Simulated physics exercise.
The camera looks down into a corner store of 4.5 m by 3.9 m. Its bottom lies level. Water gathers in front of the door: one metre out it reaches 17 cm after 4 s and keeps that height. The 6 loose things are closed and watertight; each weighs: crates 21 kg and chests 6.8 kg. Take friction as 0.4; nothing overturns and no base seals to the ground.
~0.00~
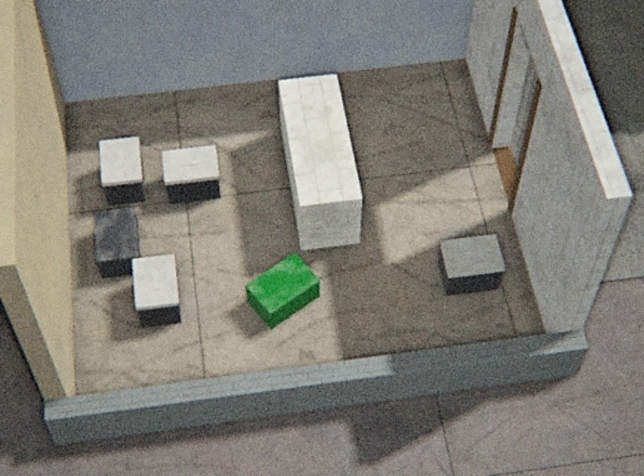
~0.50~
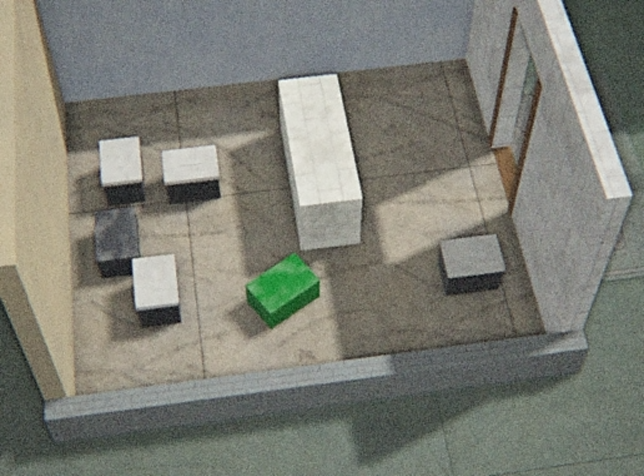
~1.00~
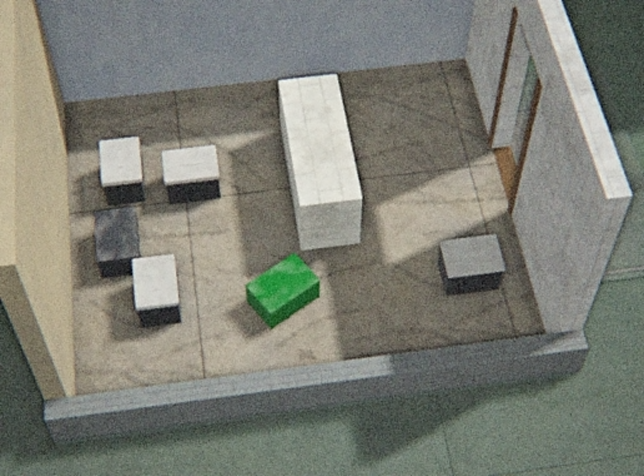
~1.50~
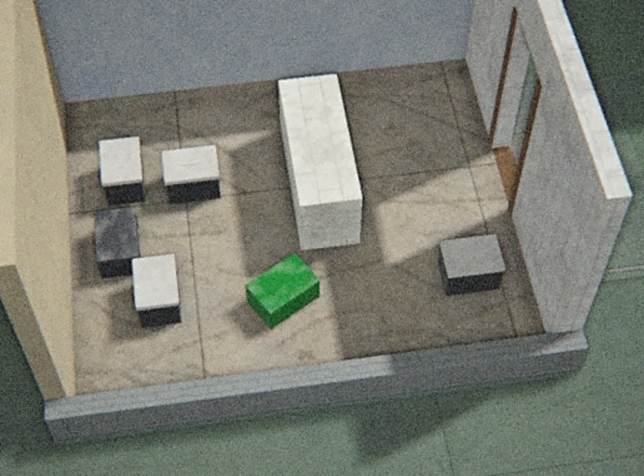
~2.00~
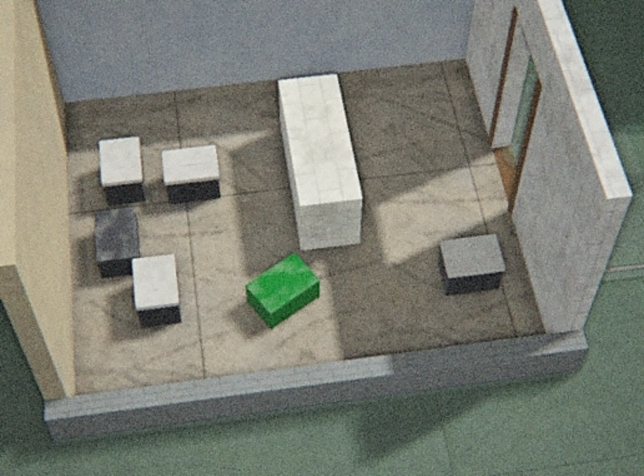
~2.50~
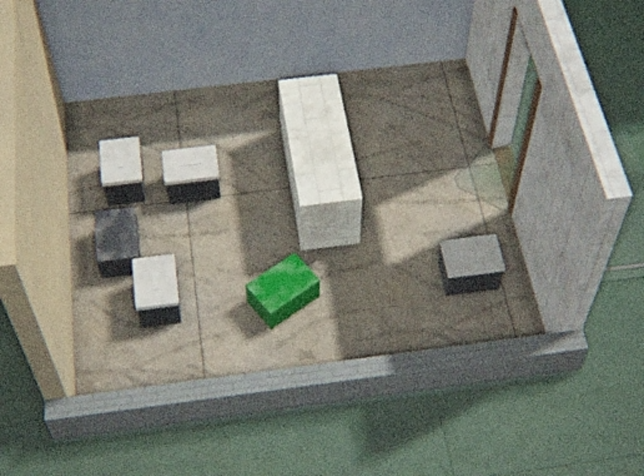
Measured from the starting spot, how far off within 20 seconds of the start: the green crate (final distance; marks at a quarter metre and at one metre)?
The green crate barely shifts.
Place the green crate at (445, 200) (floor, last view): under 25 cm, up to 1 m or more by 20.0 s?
It gets carried off.
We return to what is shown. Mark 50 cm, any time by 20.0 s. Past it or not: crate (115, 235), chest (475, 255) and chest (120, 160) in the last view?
In that order: Short of it, under, over.
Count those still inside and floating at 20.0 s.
4 of them.
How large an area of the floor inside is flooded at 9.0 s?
About 13 m2.
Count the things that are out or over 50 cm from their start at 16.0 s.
I count 3.
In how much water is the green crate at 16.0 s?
About 5 cm.
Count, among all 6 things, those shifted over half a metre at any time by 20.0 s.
That makes 3.
After 4.0 s the green crate is near (283, 283), 0.0 m from its start, aground; 0 afloat.
After 9.0 s the green crate is near (283, 283), 0.0 m from its start, aground; 0 afloat.
After 16.0 s the green crate is near (283, 283), 0.0 m from its start, aground; 4 afloat.
After 20.0 s the green crate is near (283, 283), 0.0 m from its start, aground; 4 afloat.
